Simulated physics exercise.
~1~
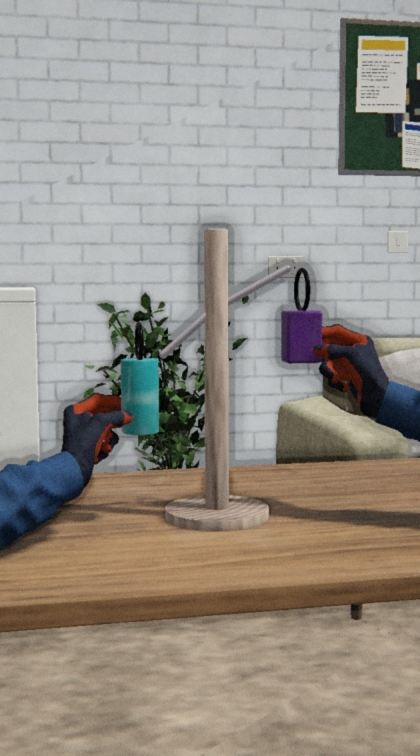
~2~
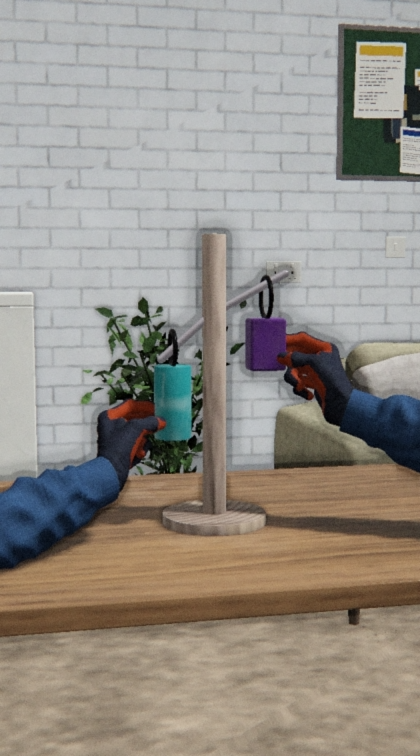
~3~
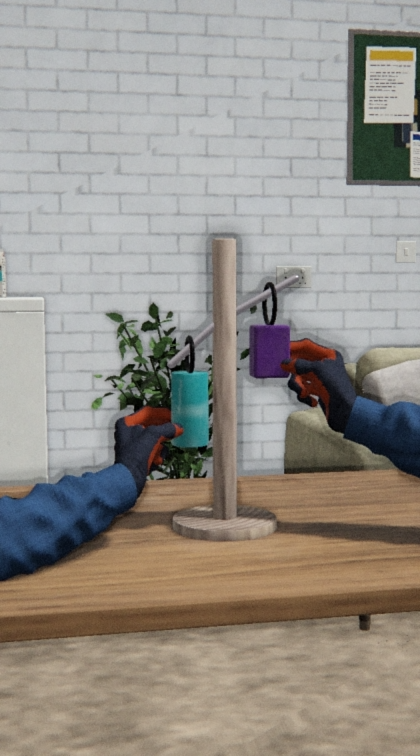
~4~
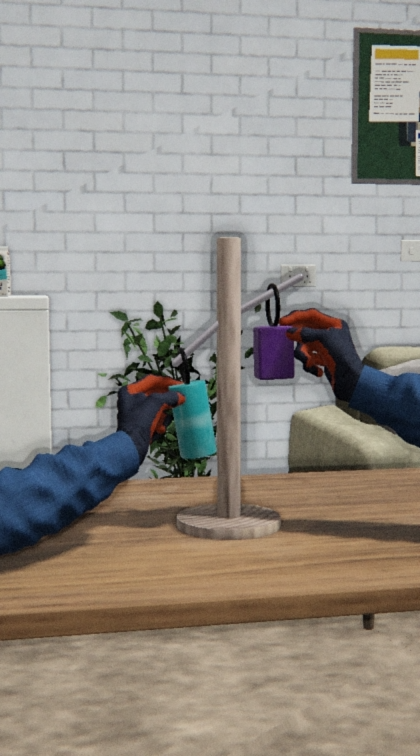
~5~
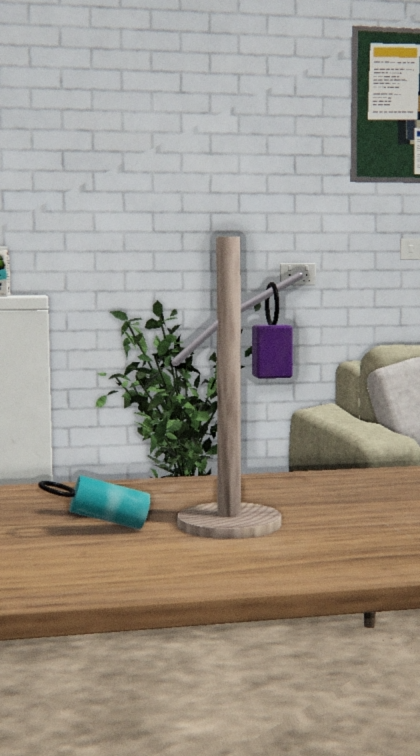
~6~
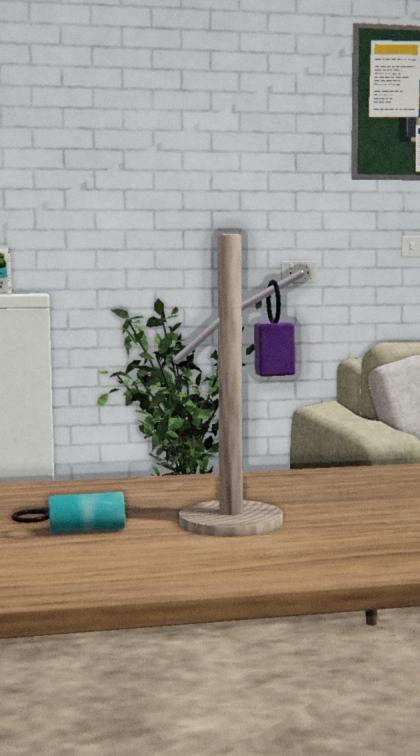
Two gloved hands hanging a turquoise cylinder and a purple block on a wooden stand, the cylinder dropping onto the table.
